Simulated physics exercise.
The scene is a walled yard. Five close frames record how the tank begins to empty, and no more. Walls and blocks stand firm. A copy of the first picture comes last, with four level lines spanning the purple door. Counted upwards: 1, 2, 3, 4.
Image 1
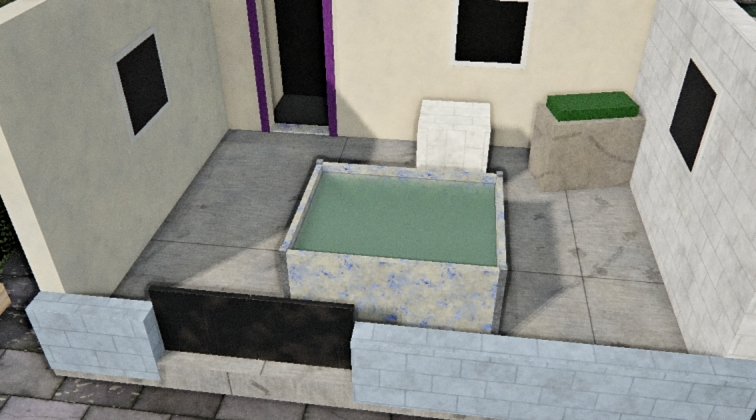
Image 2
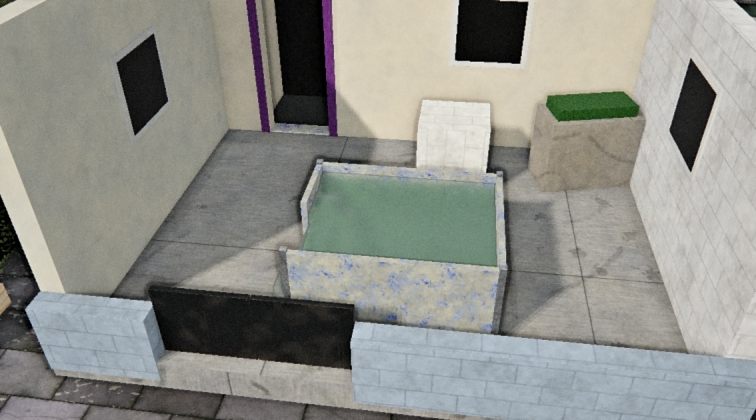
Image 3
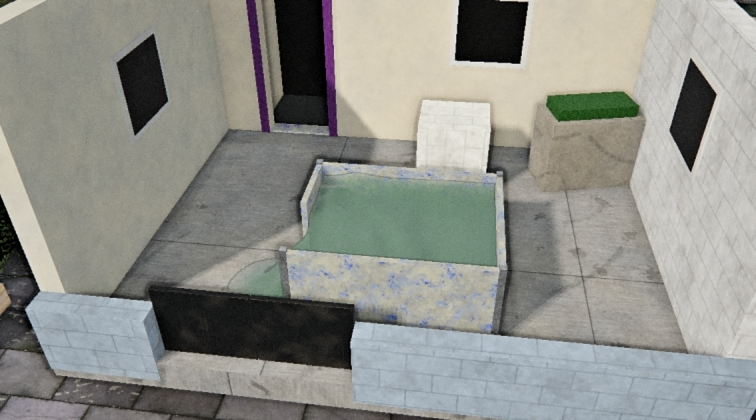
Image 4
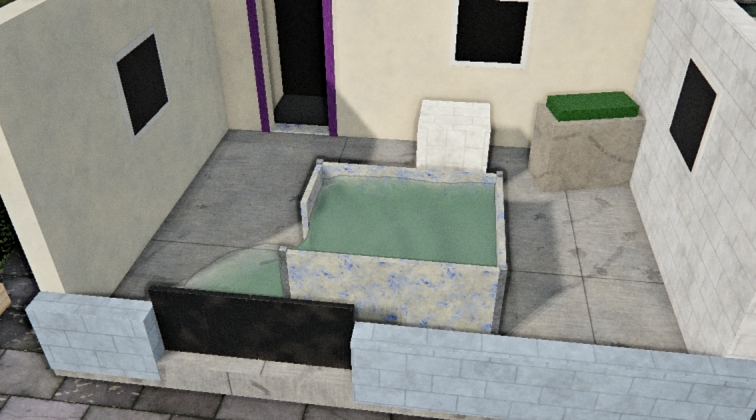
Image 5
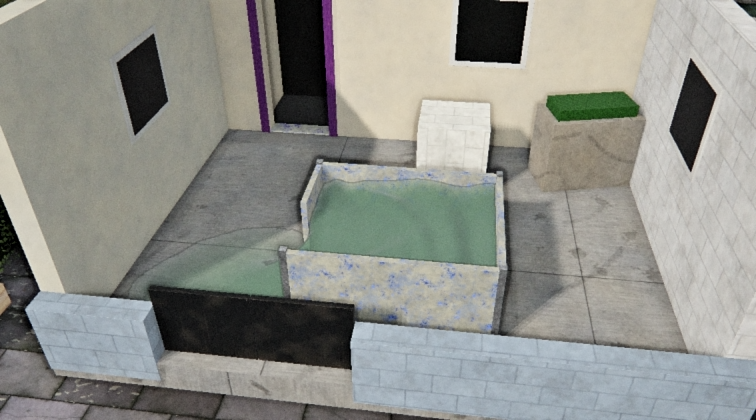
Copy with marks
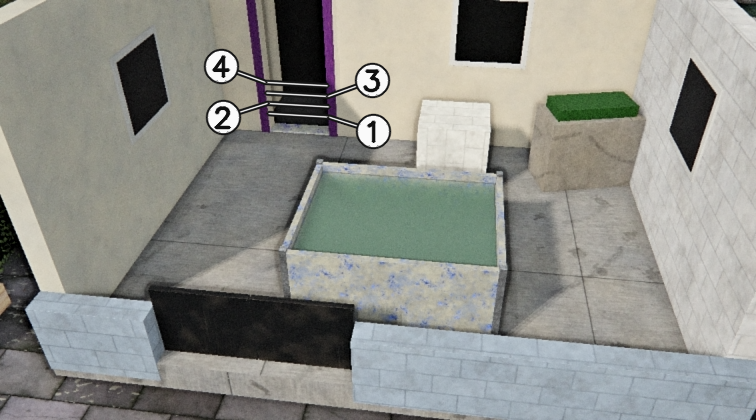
A tank with blue-speckled pale sides, full of green water, stands in the middle of a walled, paved yard, seen from above by a still camera. Behind it are a purple-framed doorway, a white block and a stone planter topped with green, with a dark gate set in the pale blue front wall. The tank's left side opens, and water pours out, spreading leftward across the grey paving behind the shut gate.
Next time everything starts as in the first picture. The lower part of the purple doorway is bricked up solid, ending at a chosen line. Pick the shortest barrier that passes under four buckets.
Height 1 just does it.
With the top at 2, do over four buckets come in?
No.
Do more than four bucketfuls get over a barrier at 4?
No, not at all.
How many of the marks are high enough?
All of them.
On the marked copy, 1 at (298, 115); 2 at (297, 105); 3 at (297, 94); 4 at (296, 84); from the bottom up 1, 2, 3, 4.
If 1 is chosen, a splash gets over, under a bucket.
If 2 is chosen, nothing gets over.
If 3 is chosen, nothing gets over.
If 4 is chosen, nothing gets over.
